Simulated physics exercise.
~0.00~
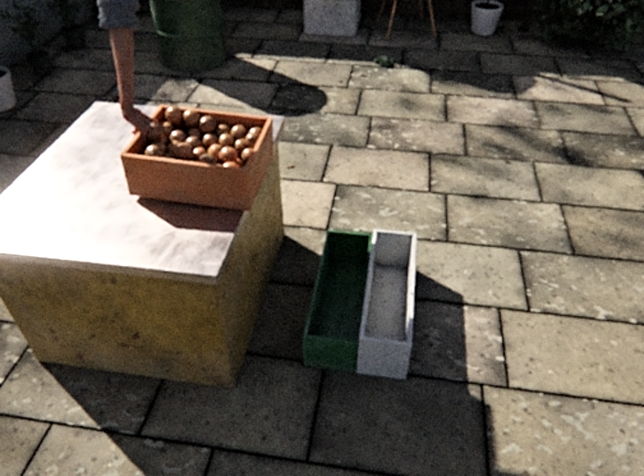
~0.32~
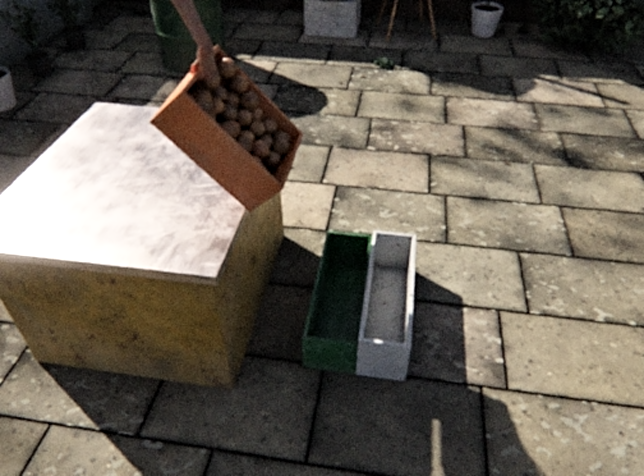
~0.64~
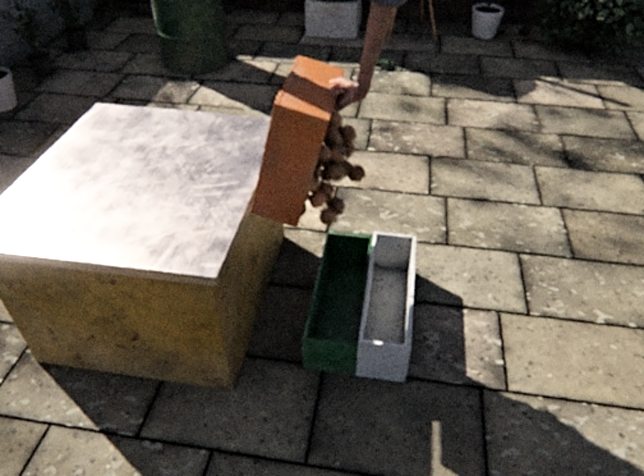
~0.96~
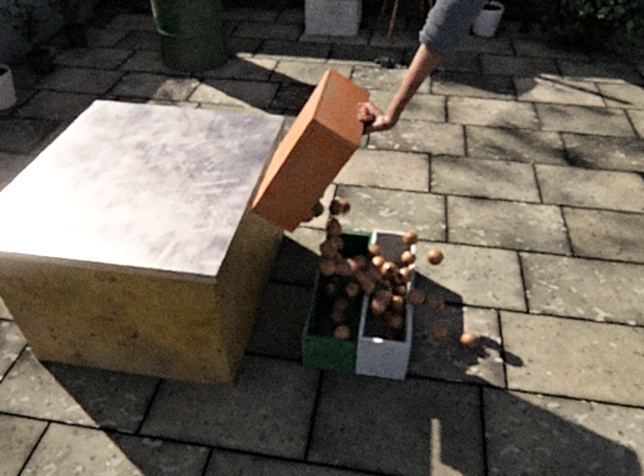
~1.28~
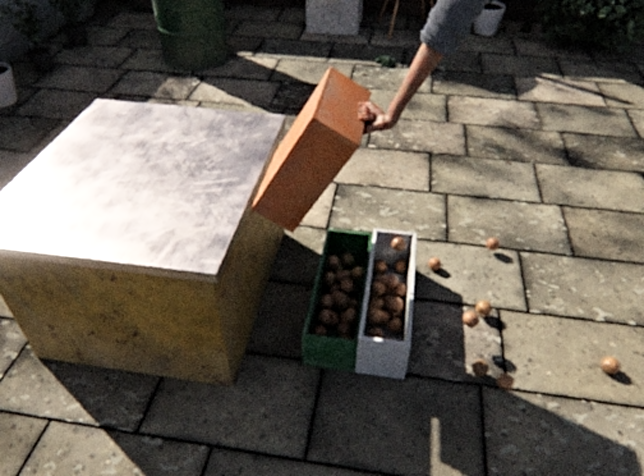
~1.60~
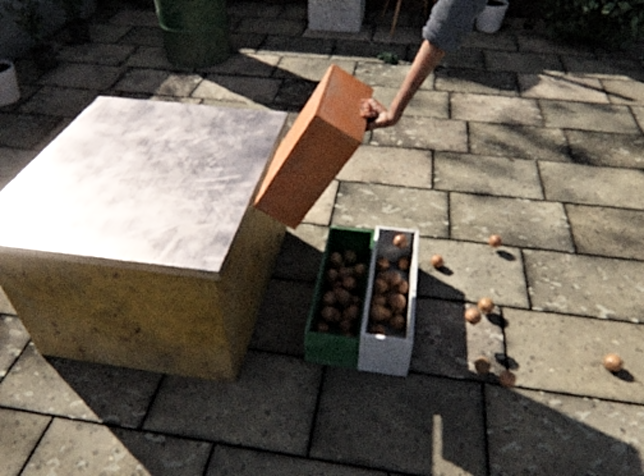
An orange crate full of round brown onions sits at the edge of a bench on a sunlit paved patio, with a hand at its far side. The hand lifts and tips the crate to the right, over the green trough and white tub standing side by side below. As it tilts past upright, the onions begin spilling from its open side. They tumble down in a loose cluster, dropping into both containers and bouncing off to the right. Finally the arm holds the emptied crate still, with onions spread along the trough and tub and several scattered on the paving beyond the tub.
